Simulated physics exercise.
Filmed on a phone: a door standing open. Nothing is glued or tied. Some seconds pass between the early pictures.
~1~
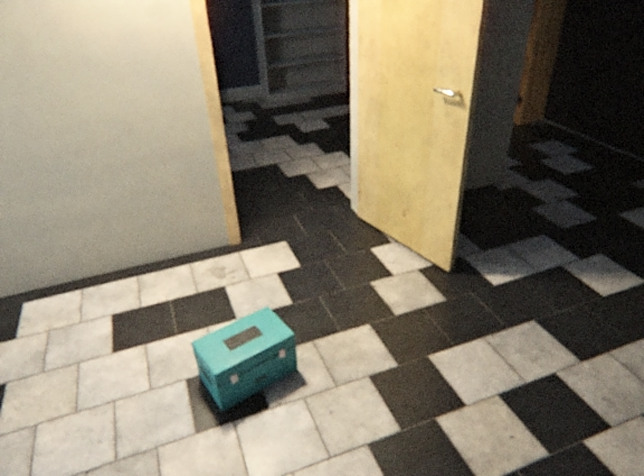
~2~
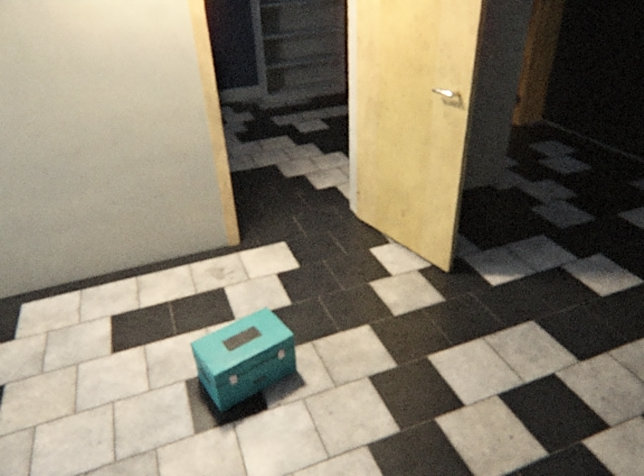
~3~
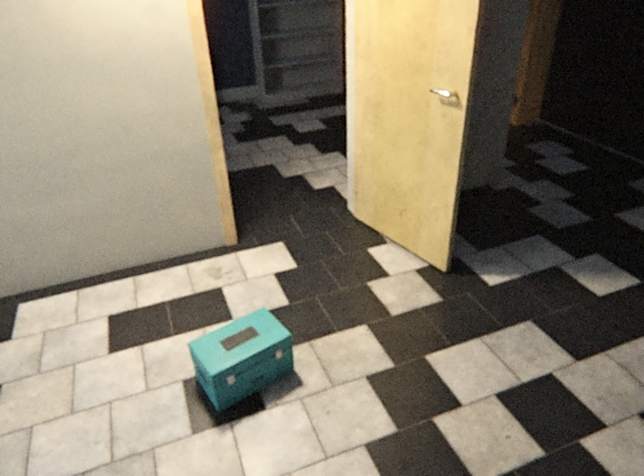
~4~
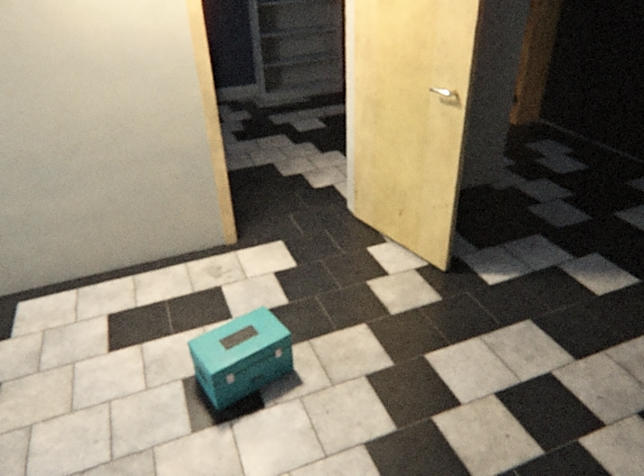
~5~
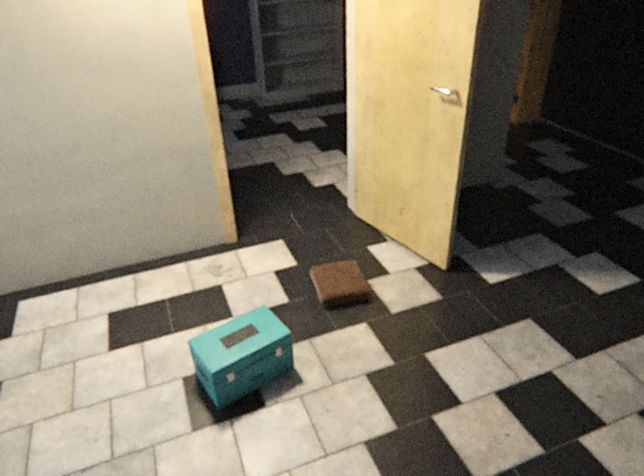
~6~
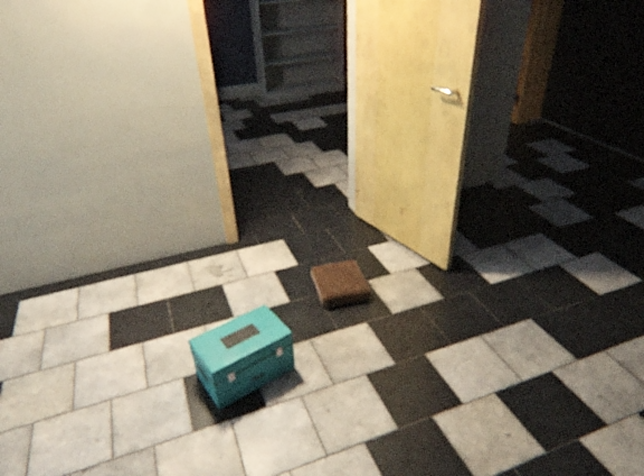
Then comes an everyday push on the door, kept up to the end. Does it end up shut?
In the end the door shuts.
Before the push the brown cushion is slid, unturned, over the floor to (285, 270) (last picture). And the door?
Then it stops short.
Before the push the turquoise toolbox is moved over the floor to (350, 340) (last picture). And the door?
Then it reaches the frame.
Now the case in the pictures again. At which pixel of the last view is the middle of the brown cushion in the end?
Near (225, 279).
Then, 0.60 s later than the last frame, door 71° open.
Then, 0.80 s later than the last frame, door 53° open; brown cushion moved about its own width near (298, 283).
Then, 1.00 s later than the last frame, door 34° open; brown cushion moved about its own width near (255, 281).
Then, 1.20 s later than the last frame, door 13° open; brown cushion moved well along near (230, 279).
When it is over, door 0° open; moved from the start, brown cushion; turquoise toolbox as before. End places, in pixels of the last picture, brown cushion near (225, 279).
